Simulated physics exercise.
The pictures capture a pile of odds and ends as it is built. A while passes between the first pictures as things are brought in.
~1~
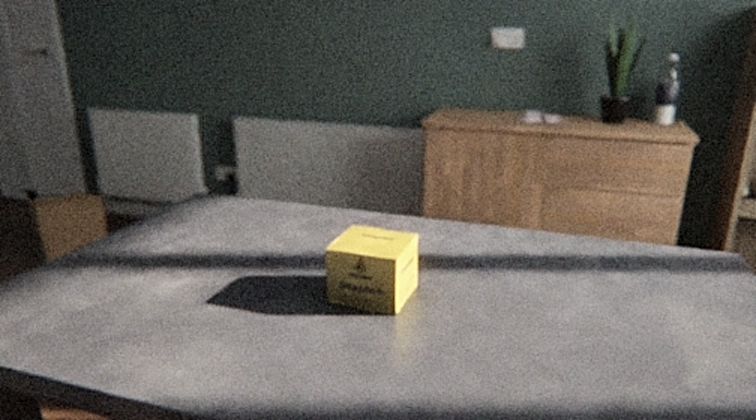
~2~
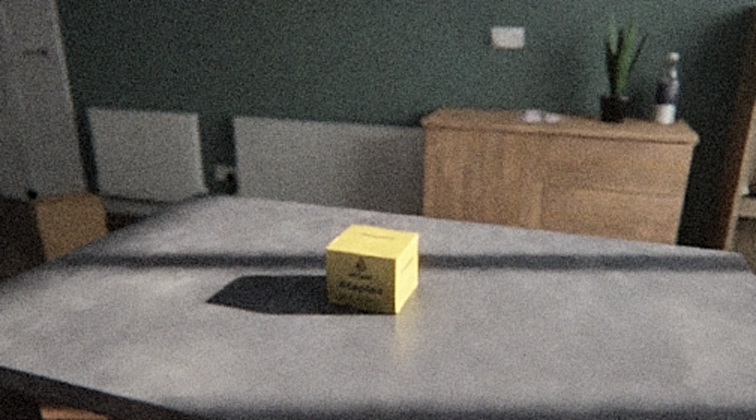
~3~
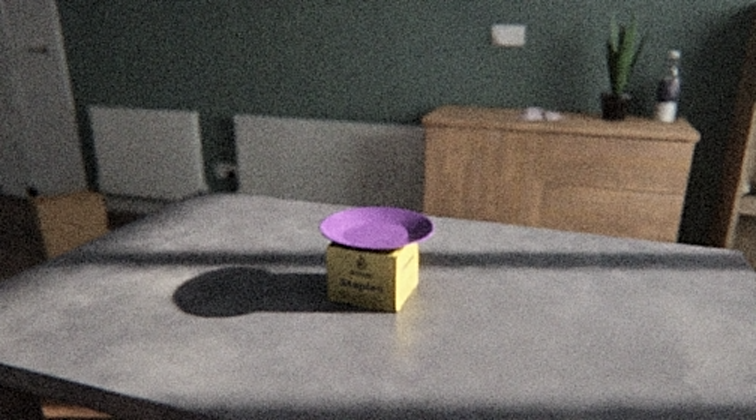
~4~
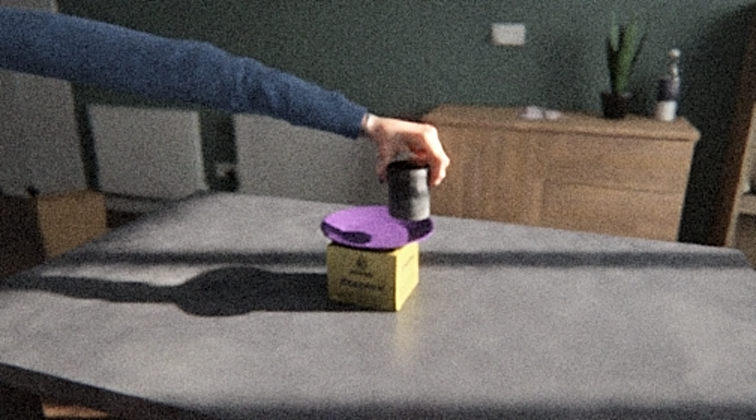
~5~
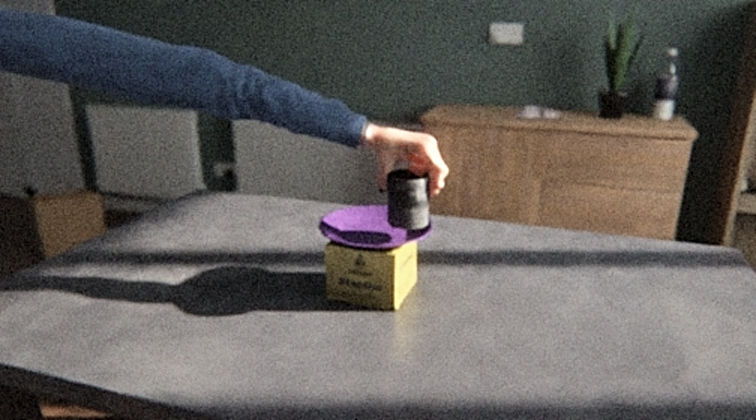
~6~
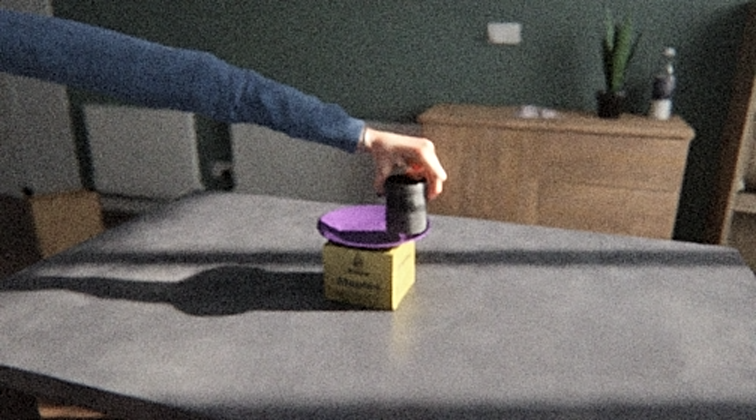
On a grey table, a purple plate appearing on a yellow box, then a hand lowering a black cup onto its right side.
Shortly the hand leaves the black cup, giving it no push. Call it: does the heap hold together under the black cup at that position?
It holds together.
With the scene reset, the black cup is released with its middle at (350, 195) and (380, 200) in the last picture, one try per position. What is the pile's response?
Stays standing, then stays standing.
Then, 0.20 s on from there, no change.
Then, 0.60 s on from there, black cup resting near (406, 204).
In the end, all 3 unmoved. At the end, from the last picture's camera, black cup near (406, 204). The pile keeps its balance.
